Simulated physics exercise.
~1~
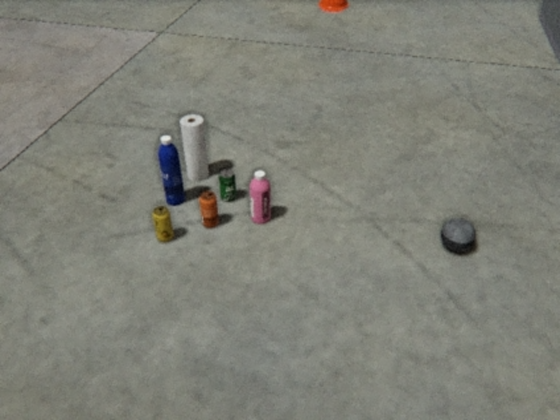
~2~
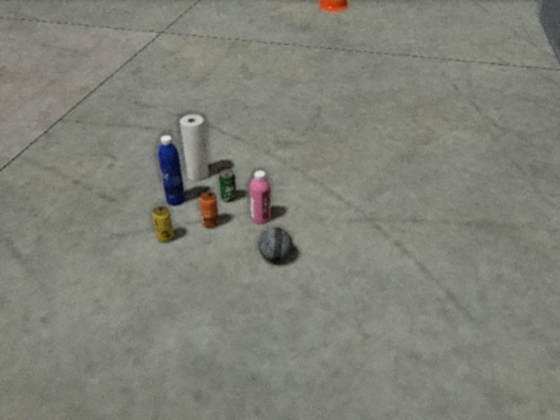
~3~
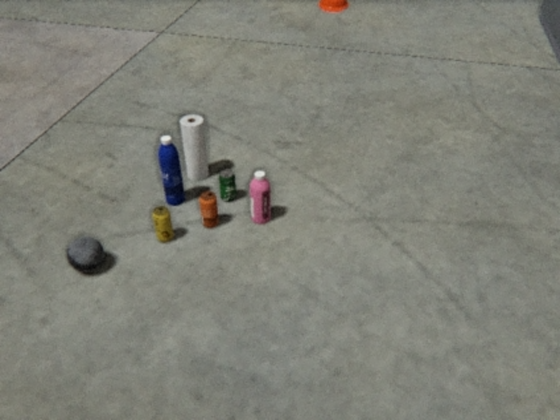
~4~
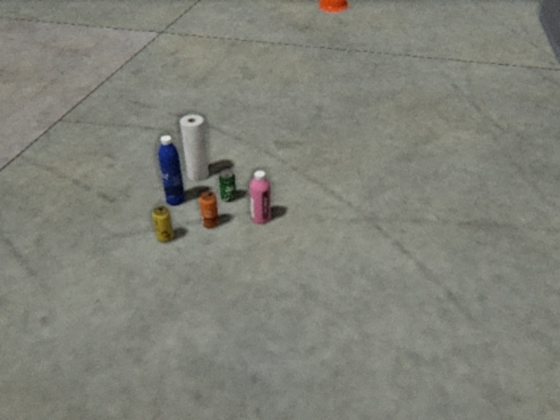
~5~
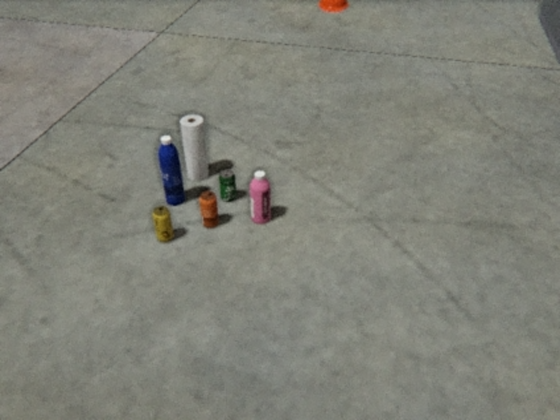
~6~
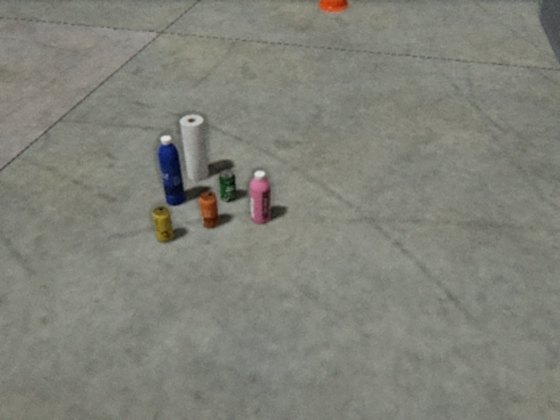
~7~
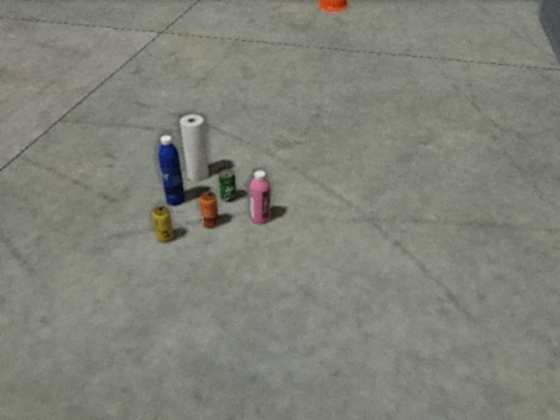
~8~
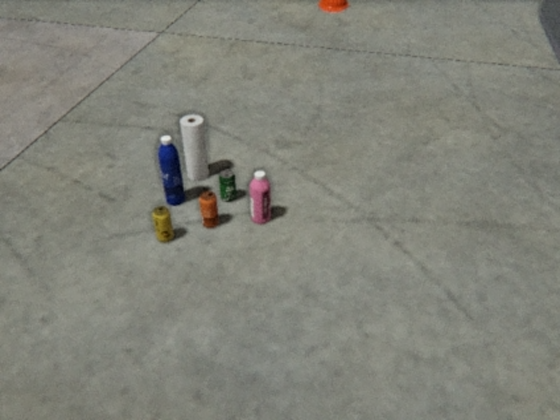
To begin with, a grey ball is at the right on a concrete floor, while a blue bottle, a white roll, a pink bottle and green, orange and yellow cans stand grouped left of centre. The ball travels left across the floor and comes just in front of the pink bottle, which stays upright. It carries on past the front of the group and reaches the left side, beyond the yellow can. Then the ball is gone from view. All six objects remain standing in their original places, and nothing else moves through to the end.
